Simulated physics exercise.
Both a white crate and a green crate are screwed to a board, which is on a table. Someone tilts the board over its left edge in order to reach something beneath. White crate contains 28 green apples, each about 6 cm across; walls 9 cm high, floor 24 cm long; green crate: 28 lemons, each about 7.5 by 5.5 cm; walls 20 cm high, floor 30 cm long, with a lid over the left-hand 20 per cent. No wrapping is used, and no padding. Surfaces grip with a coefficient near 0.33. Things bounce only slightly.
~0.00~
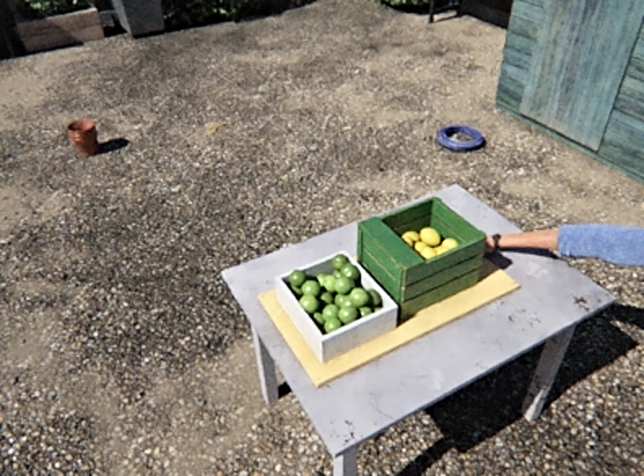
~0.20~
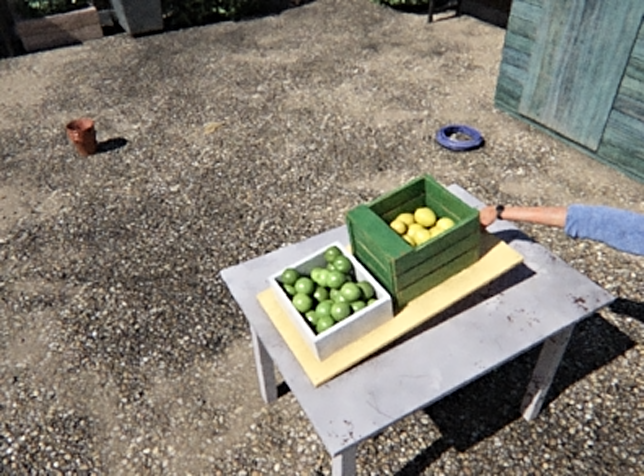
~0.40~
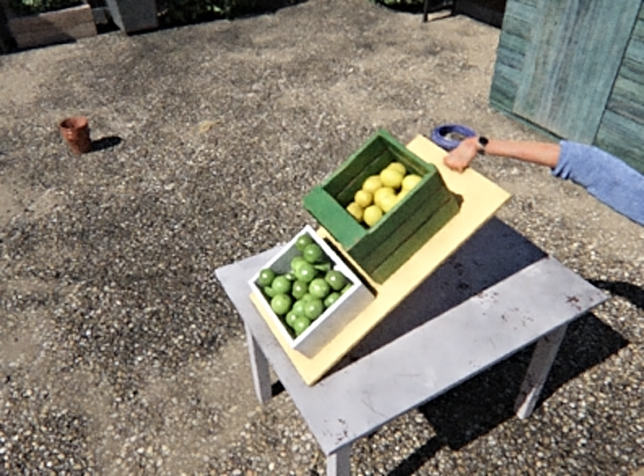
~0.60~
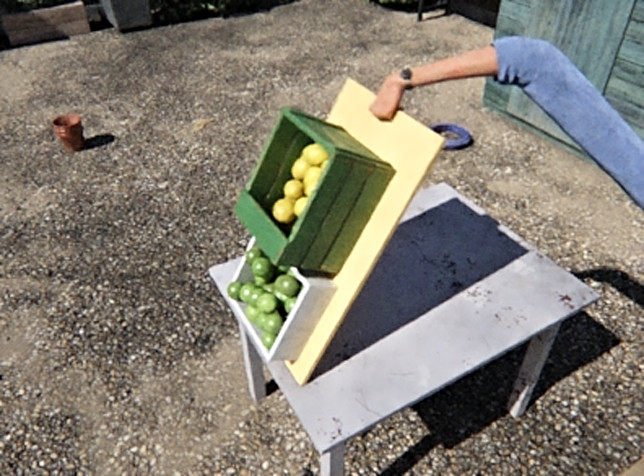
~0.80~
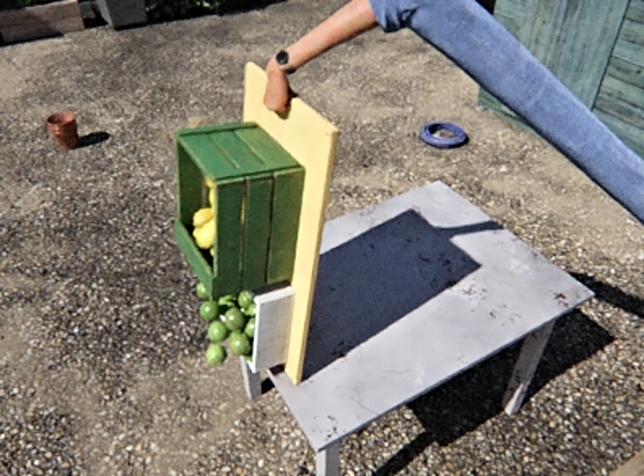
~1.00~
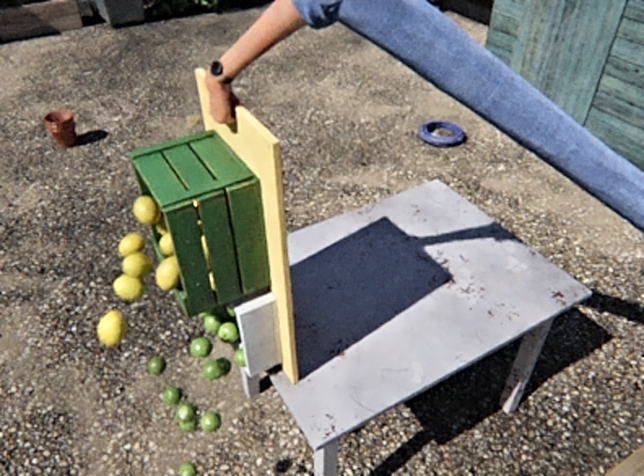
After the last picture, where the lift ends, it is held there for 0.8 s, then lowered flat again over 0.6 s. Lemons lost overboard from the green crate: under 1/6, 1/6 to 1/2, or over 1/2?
It will most likely let go of one sixth to half of them.
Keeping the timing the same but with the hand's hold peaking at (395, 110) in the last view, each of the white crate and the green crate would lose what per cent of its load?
In that case white crate sheds 10 percent of its load and green crate sheds 0 percent.
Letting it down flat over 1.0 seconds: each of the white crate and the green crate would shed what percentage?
In that case white crate 80 %, green crate 30 %.
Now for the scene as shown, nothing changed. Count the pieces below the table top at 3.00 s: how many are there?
That count sits near 30.
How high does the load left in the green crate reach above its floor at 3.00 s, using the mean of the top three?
I'd put it near 12 cm.
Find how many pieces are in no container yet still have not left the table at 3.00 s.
Roughly 0.
After 1.32 s, tilt 91°; 20 of 28 out of the white crate and 9 of 28 out of the green crate.
After 1.72 s, tilt 91°; 22 of 28 out of the white crate and 9 of 28 out of the green crate.
After 2.28 s, tilt 9°; 23 of 28 out of the white crate and 10 of 28 out of the green crate.
Final count (at 3.00 s), 23 of 28 out of the white crate and 10 of 28 out of the green crate. Asked share, 10 of 28, 36 per cent.
